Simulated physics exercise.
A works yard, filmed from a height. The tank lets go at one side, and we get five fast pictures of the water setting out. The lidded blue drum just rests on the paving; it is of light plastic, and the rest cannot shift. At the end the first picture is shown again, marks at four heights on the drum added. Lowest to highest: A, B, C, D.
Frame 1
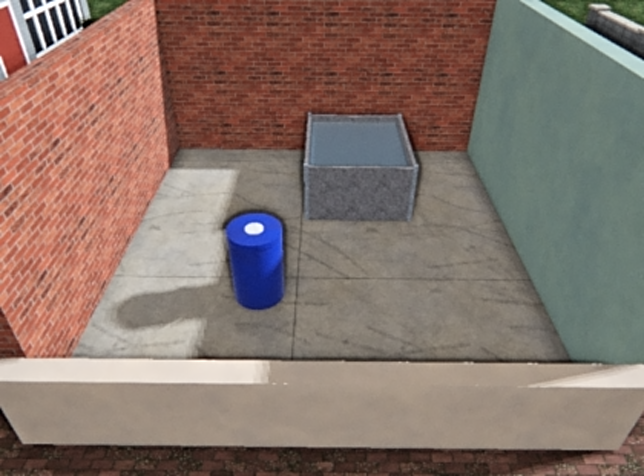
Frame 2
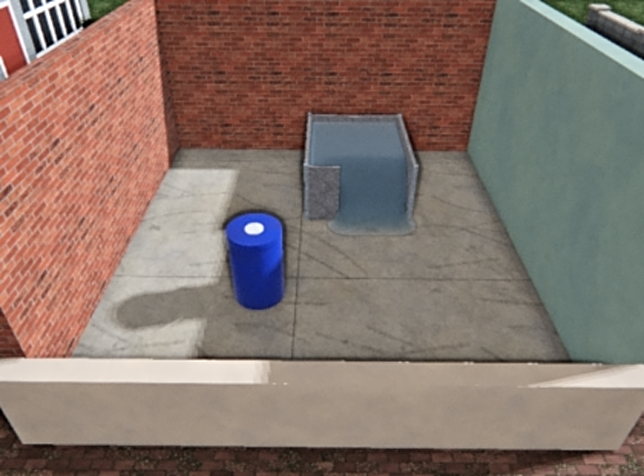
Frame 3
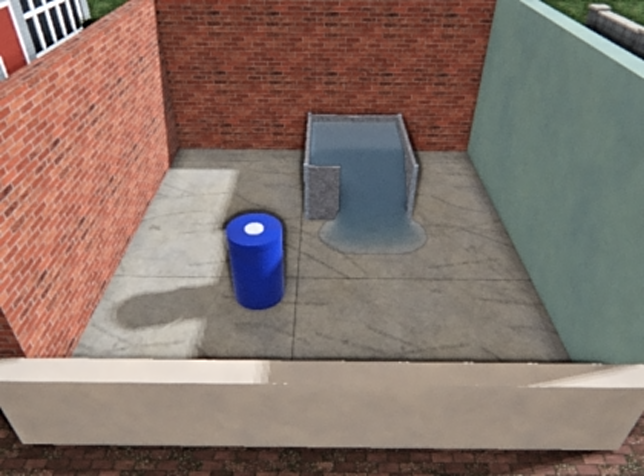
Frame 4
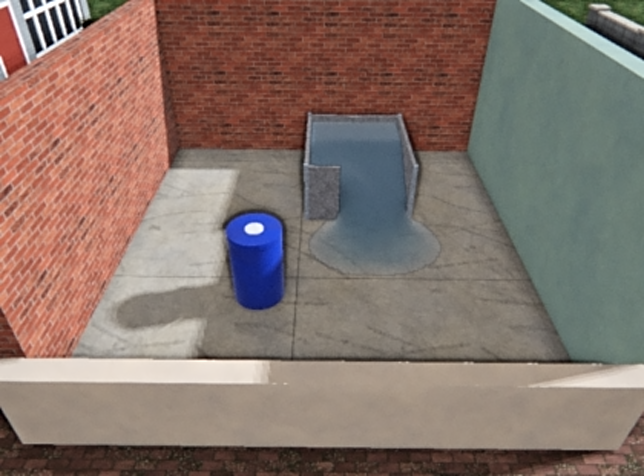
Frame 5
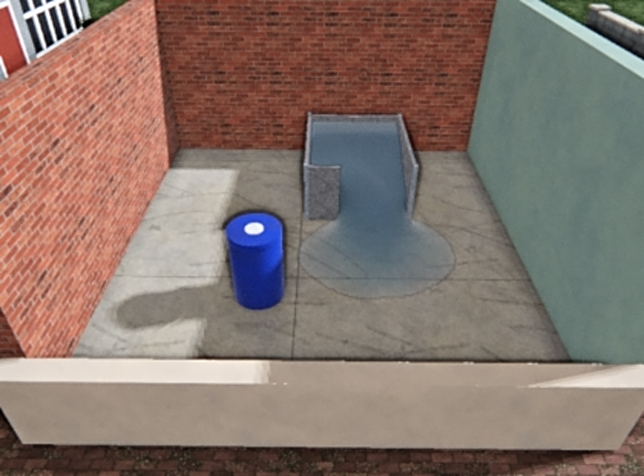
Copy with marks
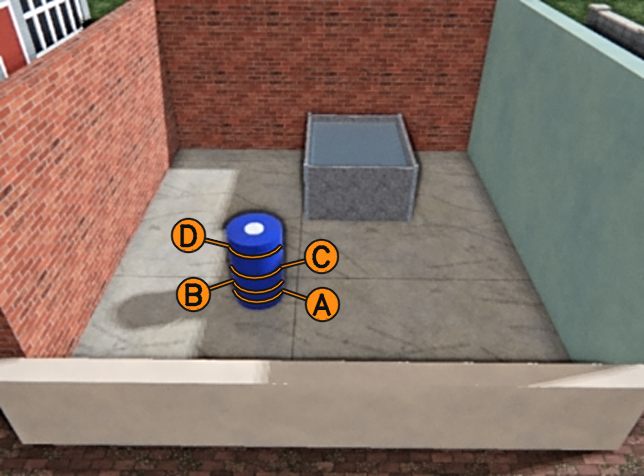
Water pours through an opening in the front of a grey tank in a walled yard and spreads forward across the paved ground in a widening rounded pool, while a blue drum stands still to the left.
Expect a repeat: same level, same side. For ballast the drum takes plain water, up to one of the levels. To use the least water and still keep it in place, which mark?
Mark A just does it.
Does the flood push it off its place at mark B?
No, that is safe.
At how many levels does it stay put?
All four.
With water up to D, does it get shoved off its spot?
No.
In orange, A at (256, 302); B at (255, 292); C at (254, 278); D at (252, 257); from the bottom up A, B, C, D.
With A, it does not move.
With B, it does not move.
With C, it does not move.
With D, it does not move.
